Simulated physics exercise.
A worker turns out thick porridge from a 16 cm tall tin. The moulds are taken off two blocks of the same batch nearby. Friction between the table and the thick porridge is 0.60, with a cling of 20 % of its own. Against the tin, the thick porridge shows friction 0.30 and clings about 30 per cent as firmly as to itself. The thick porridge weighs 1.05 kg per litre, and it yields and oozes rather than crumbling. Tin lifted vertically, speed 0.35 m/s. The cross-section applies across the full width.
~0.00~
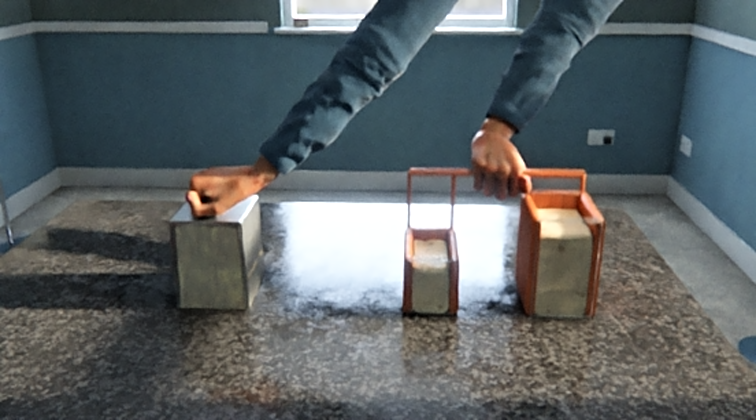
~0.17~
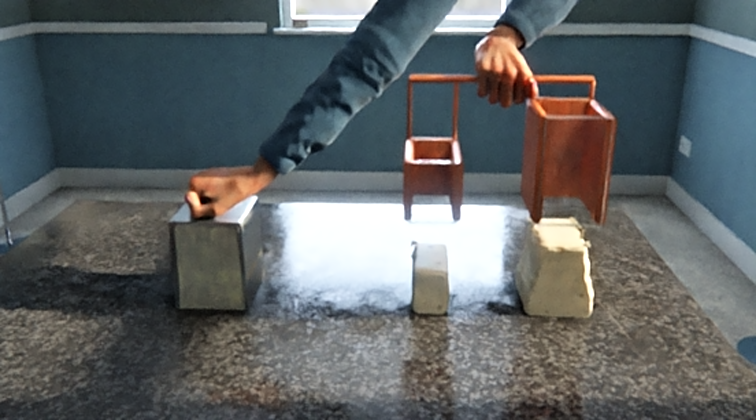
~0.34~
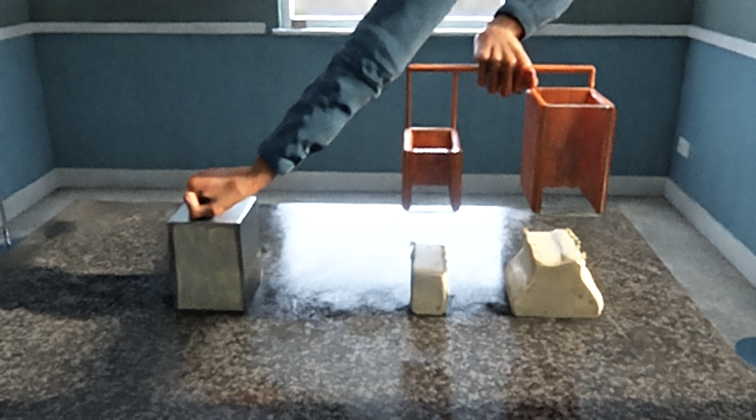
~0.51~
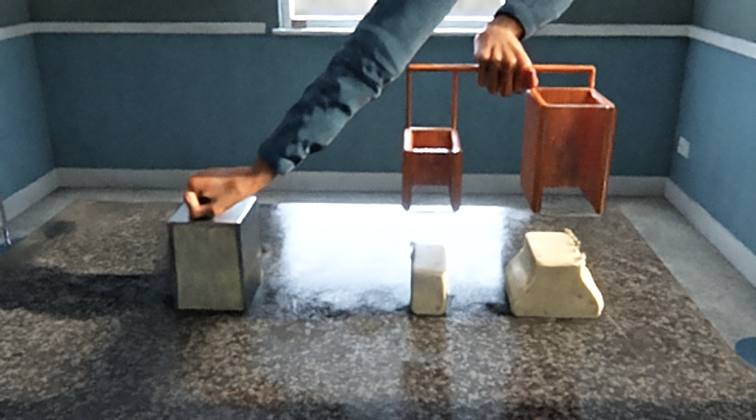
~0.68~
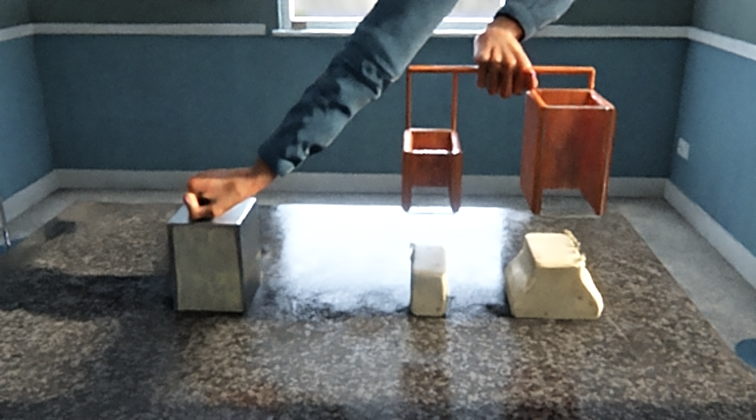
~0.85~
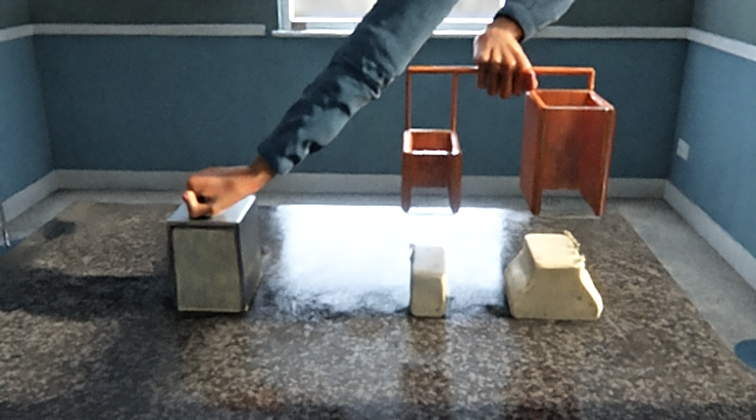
A hand lifts two joined moulds off pale blocks, and the larger right block slumps.
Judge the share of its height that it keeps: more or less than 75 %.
The result is short of 75 %.
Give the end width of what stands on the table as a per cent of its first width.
I'd put it at some 180 %.
After 1.10 s, the tin is up by 8.7 cm.
After 1.40 s, the tin is up by 19 cm; what stands on the table is 70 % of the tin's depth.
After 1.70 s, the tin is up by 28 cm; what stands on the table is 69 % of the tin's depth.
After 1.99 s, the tin is up by 28 cm; what stands on the table is 69 % of the tin's depth.
After 2.09 s, the tin is up by 28 cm; what stands on the table is 69 % of the tin's depth.
